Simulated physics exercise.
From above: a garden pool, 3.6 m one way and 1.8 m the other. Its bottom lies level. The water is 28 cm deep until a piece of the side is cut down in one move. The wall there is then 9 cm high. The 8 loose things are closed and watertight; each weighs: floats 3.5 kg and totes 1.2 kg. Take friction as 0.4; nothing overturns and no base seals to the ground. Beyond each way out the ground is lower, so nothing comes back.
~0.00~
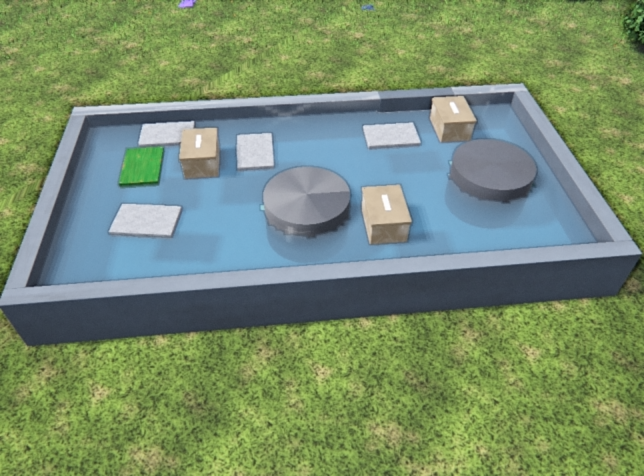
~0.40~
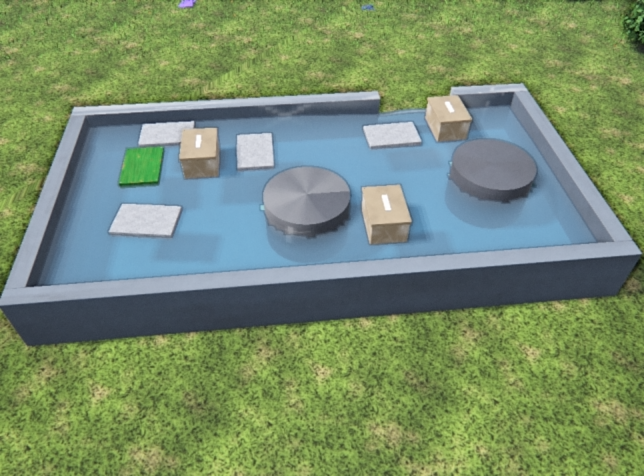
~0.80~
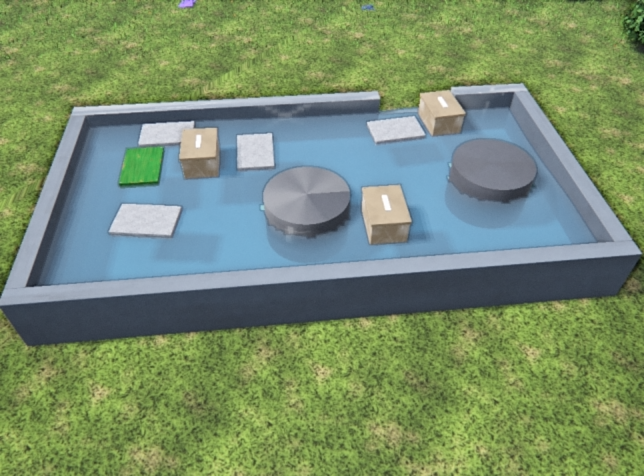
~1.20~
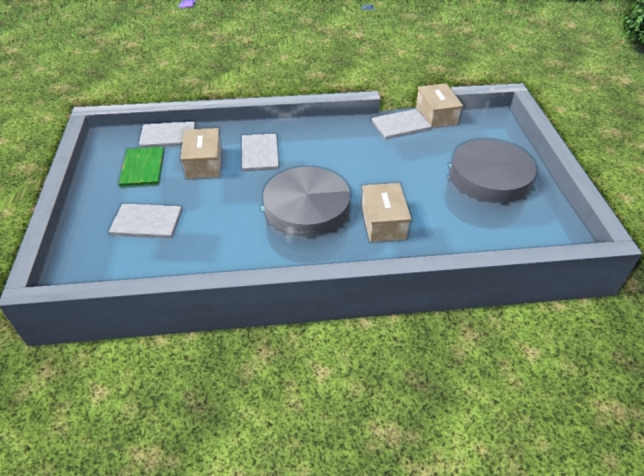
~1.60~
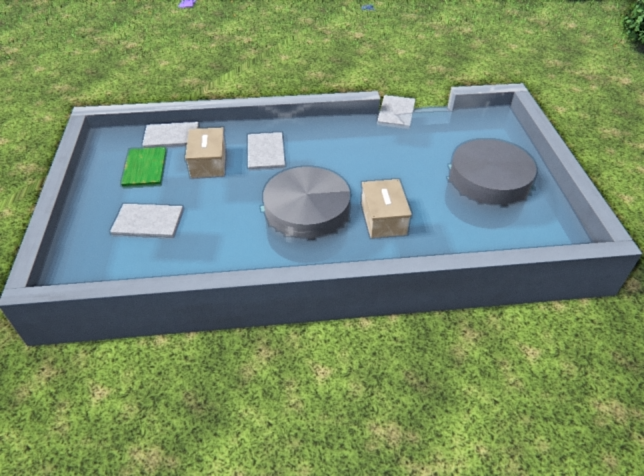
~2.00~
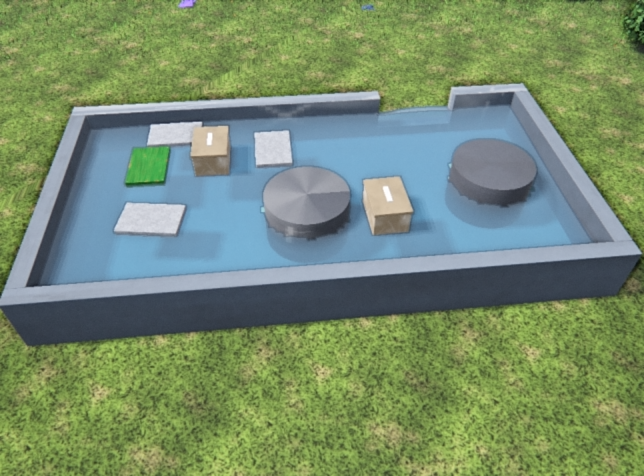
A rectangular garden pool with grey walls sits on grass, seen from above at an angle by a still camera. Pale flat slabs and a green one float on blue water with tan boxes, around two dark grey round blocks at the centre and right. A gap opens in the far wall, a box and then a pale slab drift out through it, and the left-hand floating pieces shift slightly right.
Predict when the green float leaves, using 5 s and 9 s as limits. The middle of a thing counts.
Expect it after the second time or never.
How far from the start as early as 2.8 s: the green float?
Roughly 10 cm by then.
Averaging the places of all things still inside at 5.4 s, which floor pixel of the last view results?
Near (253, 189).
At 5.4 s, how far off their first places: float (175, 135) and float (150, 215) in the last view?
In turn: 30 cm, 10 cm.
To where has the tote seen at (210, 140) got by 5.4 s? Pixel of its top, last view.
Near (246, 136).
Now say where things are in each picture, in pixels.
The green float at (142, 165), afloat; about 1640 L in view; 0 of 8 have shifted, in the first frame.
The green float at (142, 165) floats; about 1620 L in view; 1 of 8 have shifted, in the second frame.
The green float at (142, 165) floats; about 1600 L in view; 2 of 8 have shifted, in the third frame.
The green float at (142, 165) floats; about 1570 L in view; 2 of 8 have shifted, in the fourth frame.
The green float at (144, 165), afloat; about 1550 L in view; 4 of 8 have shifted, in the fifth frame.
The green float at (148, 164) floats, 4 cm from its start; about 1530 L in view; 6 of 8 have shifted, in the sixth frame.
After 2.8 s the green float is near (153, 164), 0.1 m from its start, afloat; 2 of 8 are out; 6 afloat.
After 5.4 s the green float is near (165, 163), 0.2 m from its start, afloat; 2 of 8 are out; 6 afloat.
After 8.0 s the green float is near (177, 163), 0.3 m from its start, afloat; 2 of 8 are out; 6 afloat.
After 12.0 s the green float is near (190, 161), 0.4 m from its start, afloat; 3 of 8 are out; 5 afloat.
